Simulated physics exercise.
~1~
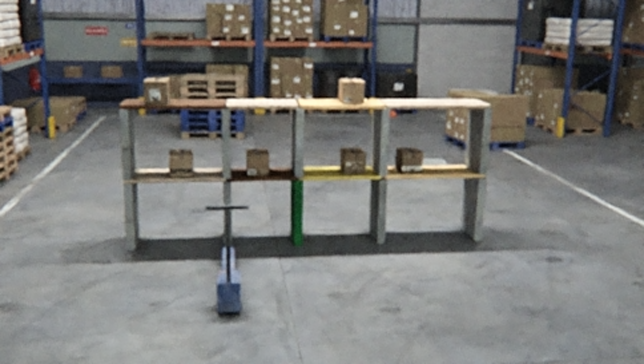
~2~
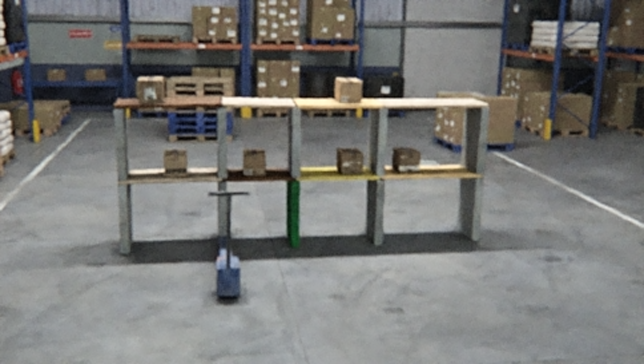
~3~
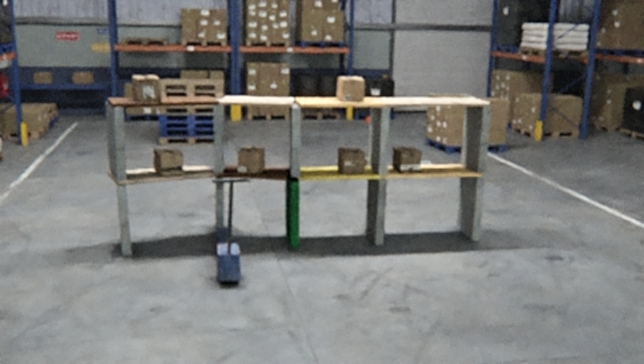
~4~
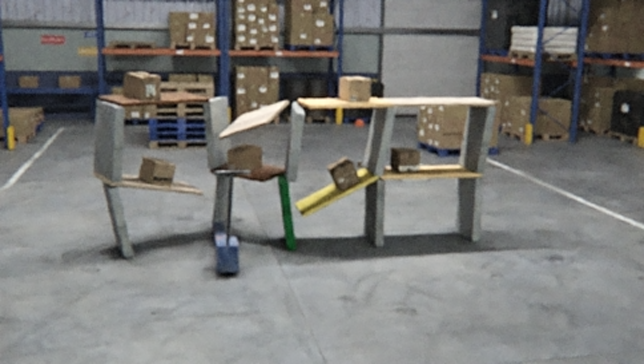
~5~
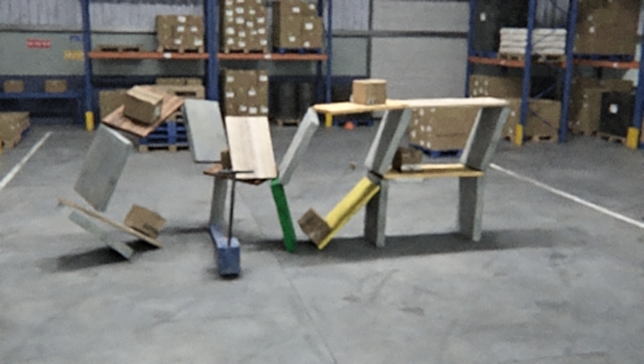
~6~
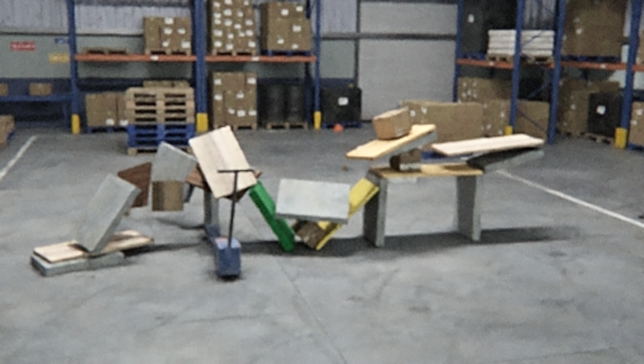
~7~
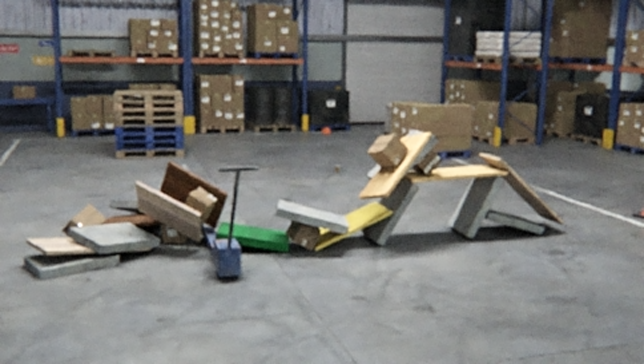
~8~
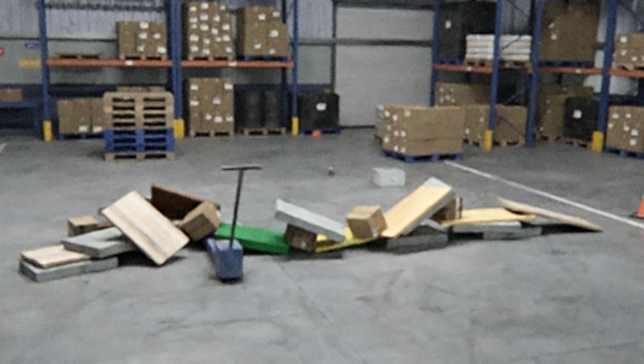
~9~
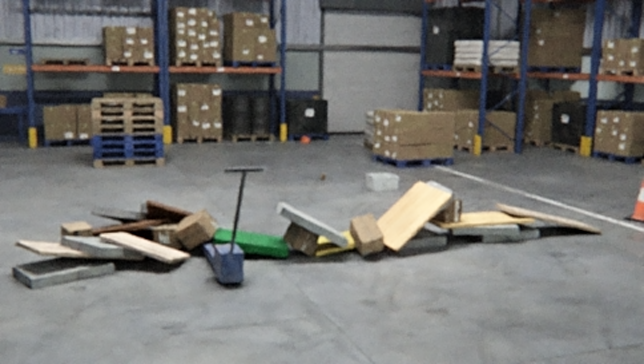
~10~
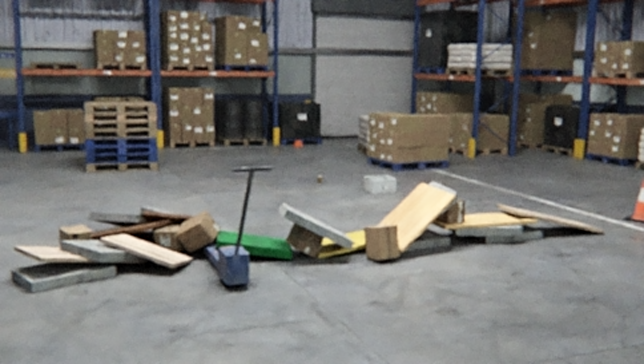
A small blue floor jack slid up to the foot of a two-tier shelf of boards, grey blocks and cartons in a warehouse, and the shelf buckled on the left, then collapsed rightward until everything lay in a low heap, the green upright flat.
